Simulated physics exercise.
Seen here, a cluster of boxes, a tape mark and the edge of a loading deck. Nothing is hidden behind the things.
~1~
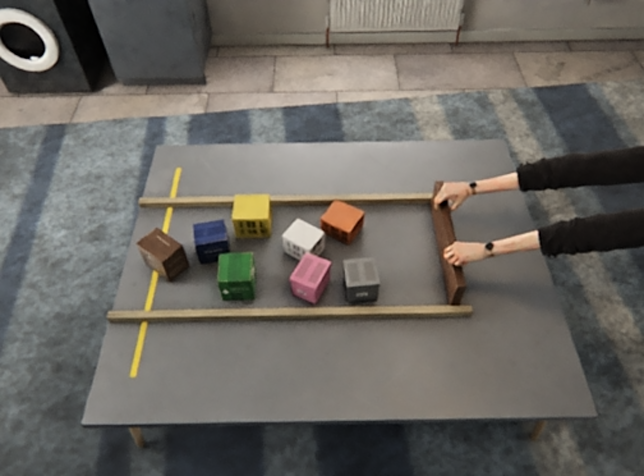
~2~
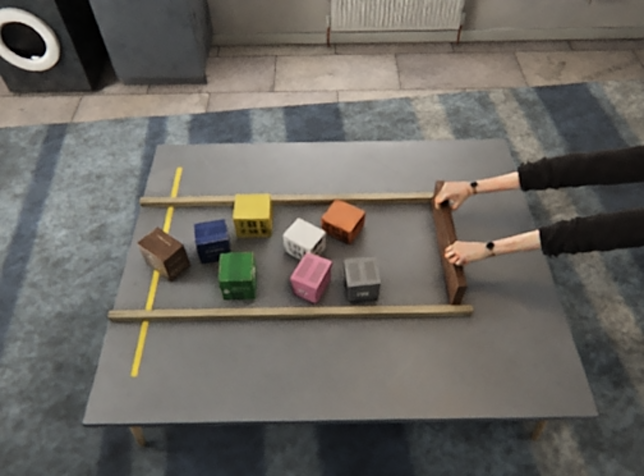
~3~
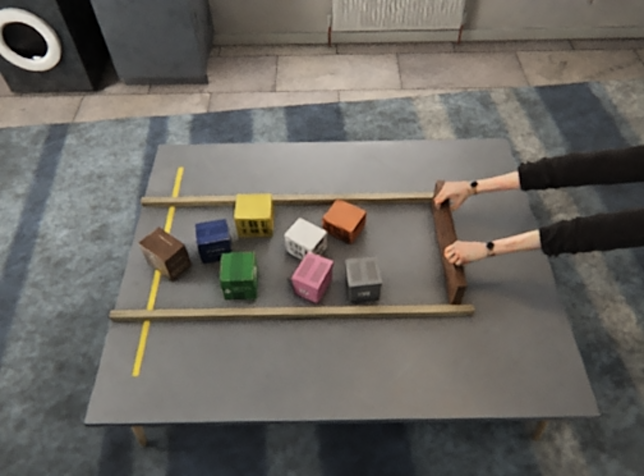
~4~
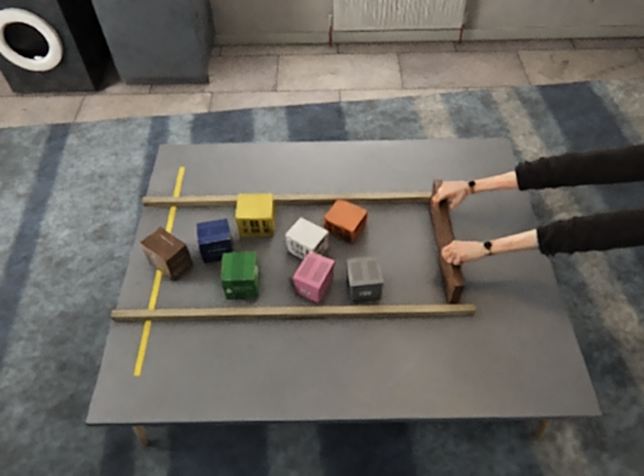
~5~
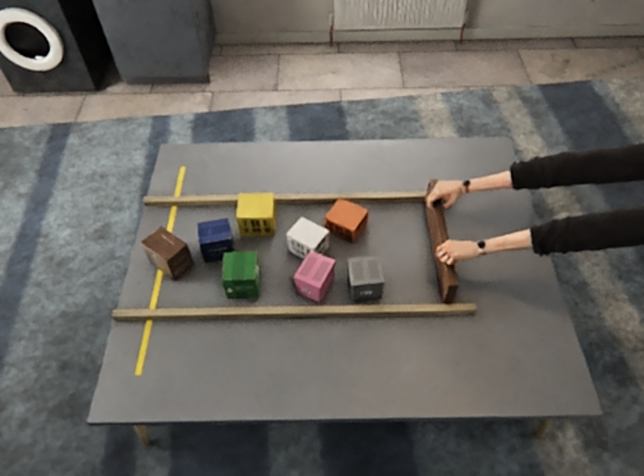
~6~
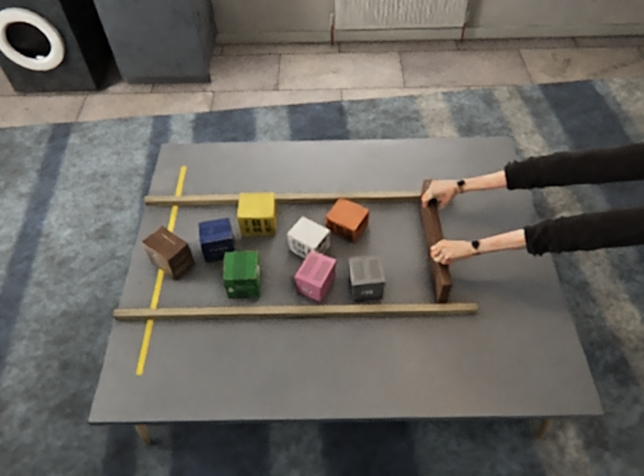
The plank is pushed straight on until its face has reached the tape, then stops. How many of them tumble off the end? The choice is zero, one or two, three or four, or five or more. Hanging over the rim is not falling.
Here the number that fall off is five or more.
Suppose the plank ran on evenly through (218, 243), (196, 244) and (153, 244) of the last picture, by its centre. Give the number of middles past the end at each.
Past the end: 0, 2 and 5.
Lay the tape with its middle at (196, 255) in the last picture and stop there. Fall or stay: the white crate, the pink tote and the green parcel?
The white crate survives, the pink tote survives, the green parcel is lost.
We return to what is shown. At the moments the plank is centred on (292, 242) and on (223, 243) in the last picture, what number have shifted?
First 6, then 8.
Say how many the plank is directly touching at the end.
That makes 3.
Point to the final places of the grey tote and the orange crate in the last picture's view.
Near (138, 282) and (152, 224).
Soon after, none off yet; brown box at rest near (169, 253); blue box at rest near (218, 240); green parcel at rest near (243, 275).
Then, none off yet; brown box moved a little near (154, 249); blue box moved a little near (205, 242); green parcel moved well along near (176, 275).
By the end, the number that fall off is five or more; fallen, pink tote, yellow crate, green parcel, blue box and brown box.
